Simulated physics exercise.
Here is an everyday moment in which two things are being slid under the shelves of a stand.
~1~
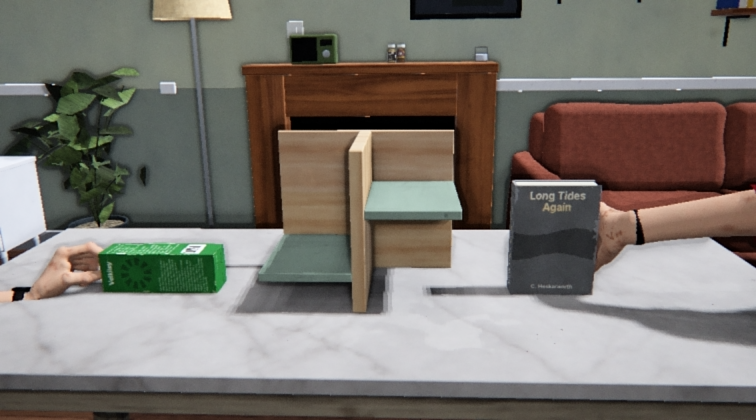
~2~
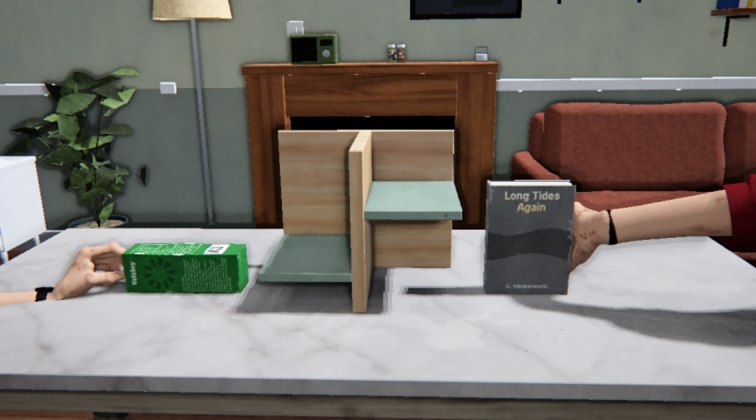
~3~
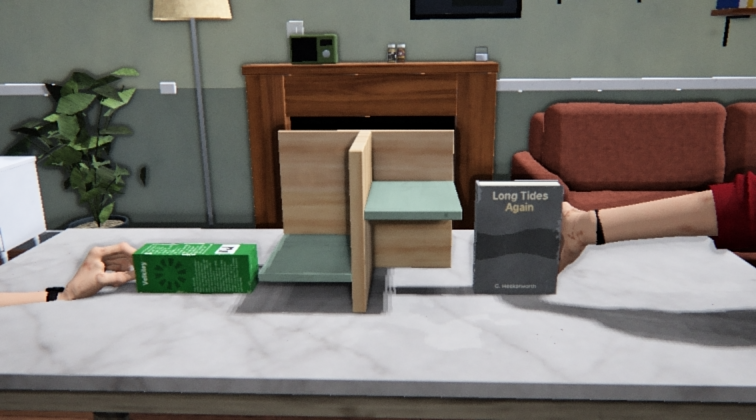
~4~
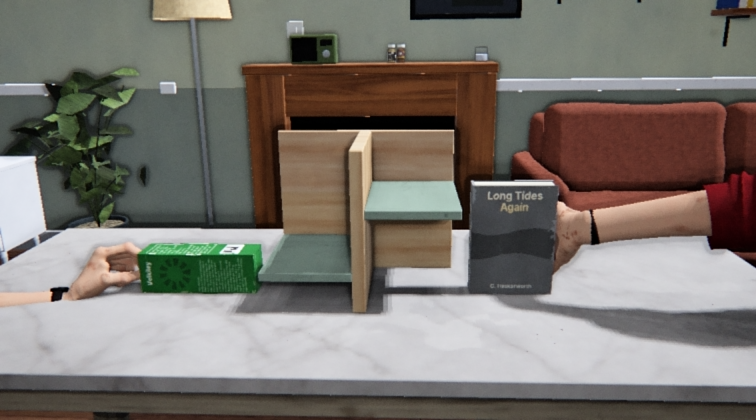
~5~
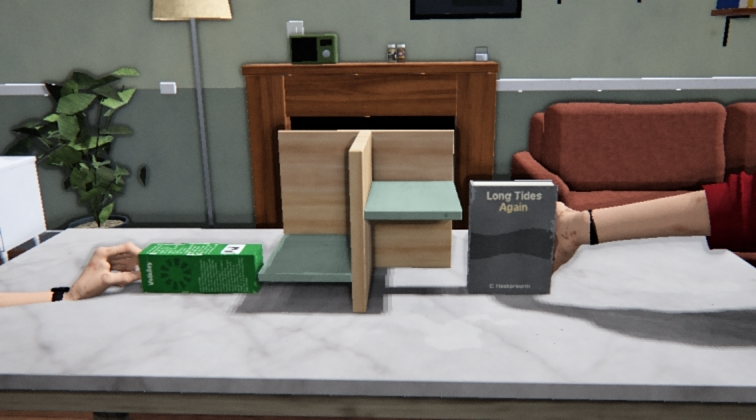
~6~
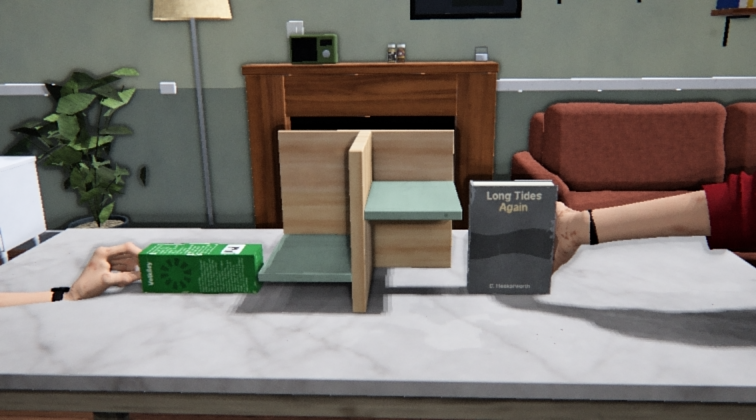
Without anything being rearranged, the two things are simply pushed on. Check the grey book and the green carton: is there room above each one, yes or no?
Grey book - no; green carton - no.
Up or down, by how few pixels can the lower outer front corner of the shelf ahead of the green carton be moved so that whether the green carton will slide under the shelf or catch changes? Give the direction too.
12 pixels up.
Then, 0.22 s on from there, grey book sliding up to the opening near (502, 238); green carton sliding up to the opening near (210, 268).
In the end, the grey book is too tall, near (497, 238); the green carton is too tall, near (216, 268).
